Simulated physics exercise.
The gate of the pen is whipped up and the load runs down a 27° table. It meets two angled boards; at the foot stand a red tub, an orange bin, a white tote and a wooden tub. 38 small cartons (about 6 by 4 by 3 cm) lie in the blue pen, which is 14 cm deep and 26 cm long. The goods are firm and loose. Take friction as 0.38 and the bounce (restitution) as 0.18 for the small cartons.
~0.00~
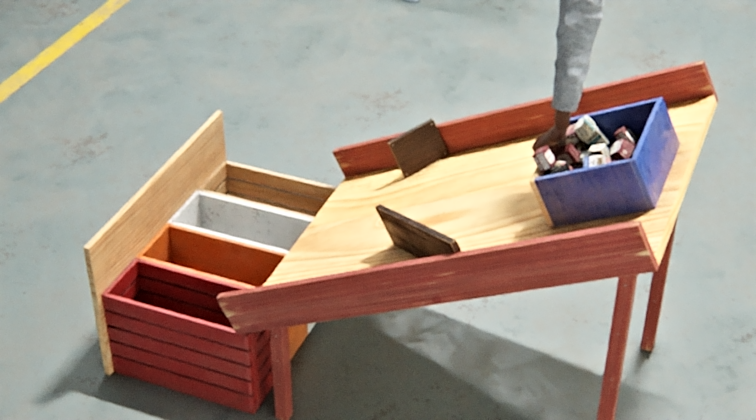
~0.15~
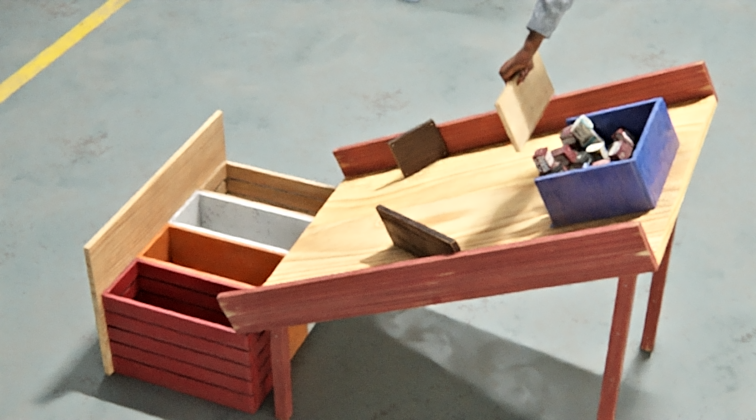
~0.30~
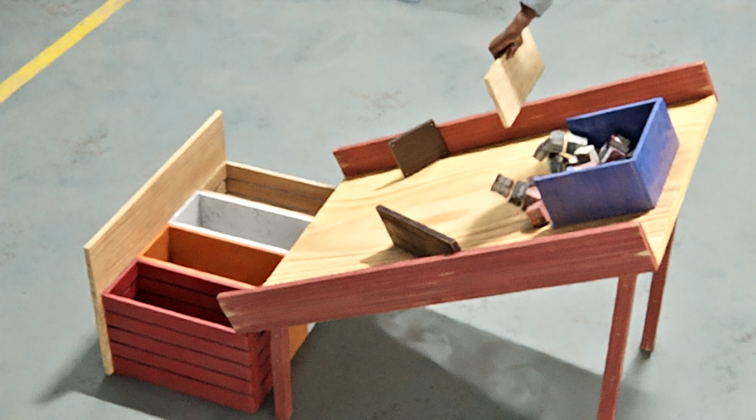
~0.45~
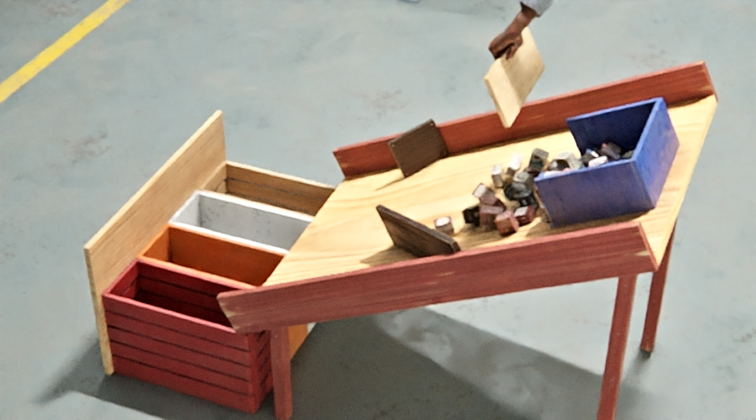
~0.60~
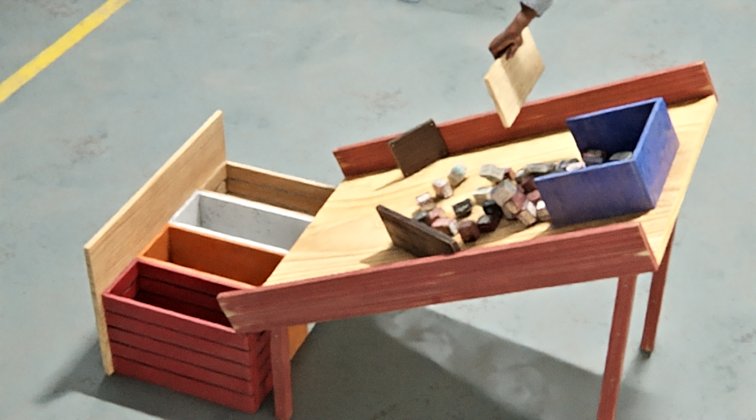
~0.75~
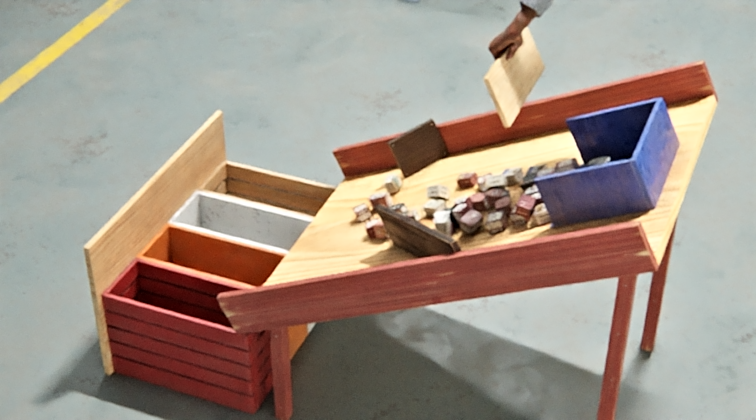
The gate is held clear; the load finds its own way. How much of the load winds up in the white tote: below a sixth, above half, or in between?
Expect over half of the load in the white tote.
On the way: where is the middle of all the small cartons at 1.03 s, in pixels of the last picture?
Near (411, 214).
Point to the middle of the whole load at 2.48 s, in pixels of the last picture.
At about (224, 288).
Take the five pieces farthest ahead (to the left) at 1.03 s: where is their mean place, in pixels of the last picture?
Around (265, 237).
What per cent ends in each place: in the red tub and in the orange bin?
Roughly 0 and 30 per cent.
After 1.03 s, 2 in the white tote, 1 in the wooden tub, 33 on the slope and 2 in the air.
After 1.37 s, 3 in the orange bin, 12 in the white tote, 1 in the wooden tub, 19 on the slope and 3 in the air.
After 1.86 s, 8 in the orange bin, 23 in the white tote, 1 in the wooden tub, 5 on the slope and 1 in the air.
Final count (at 2.48 s), 11 in the orange bin, 25 in the white tote, 1 in the wooden tub and 1 on the slope. Asked share, 25 of 38, 66 per cent.
